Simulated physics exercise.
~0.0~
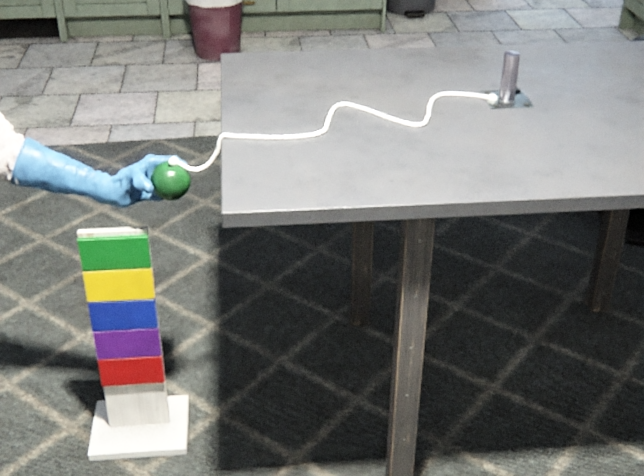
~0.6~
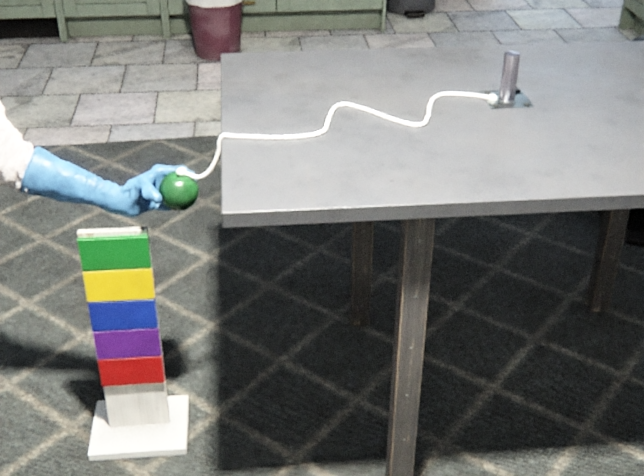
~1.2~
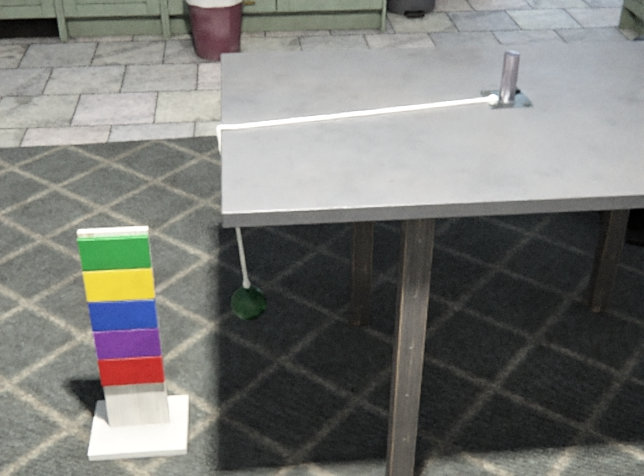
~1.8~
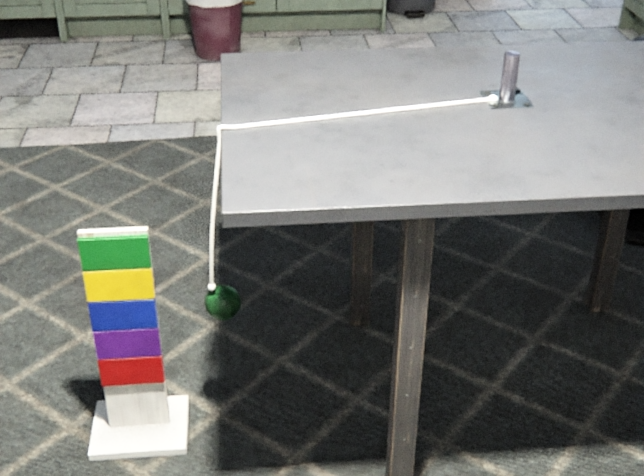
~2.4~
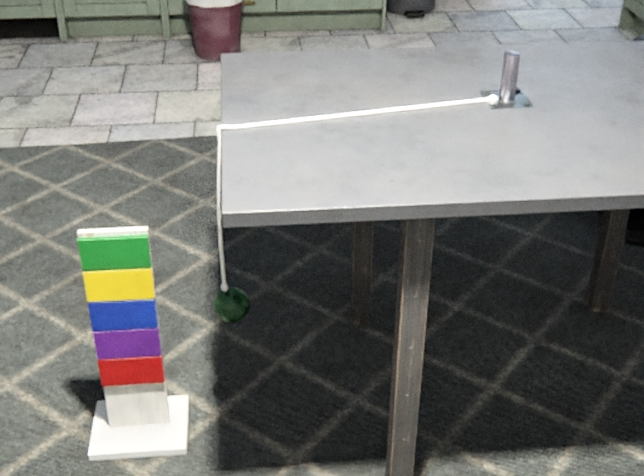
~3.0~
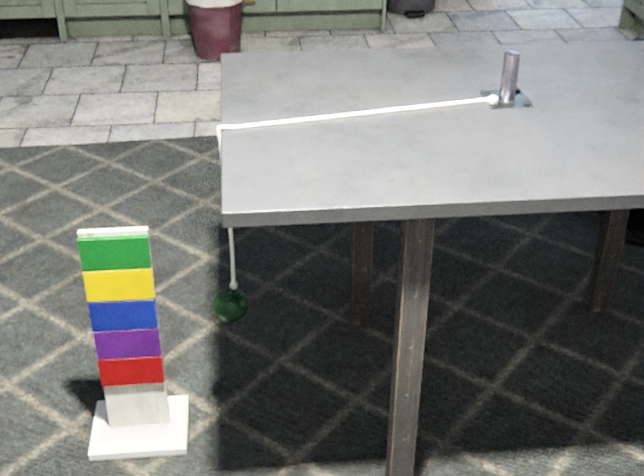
Beside a grey table, a gloved hand releasing a tethered green ball, which drops, swings and hangs level with the blue band.
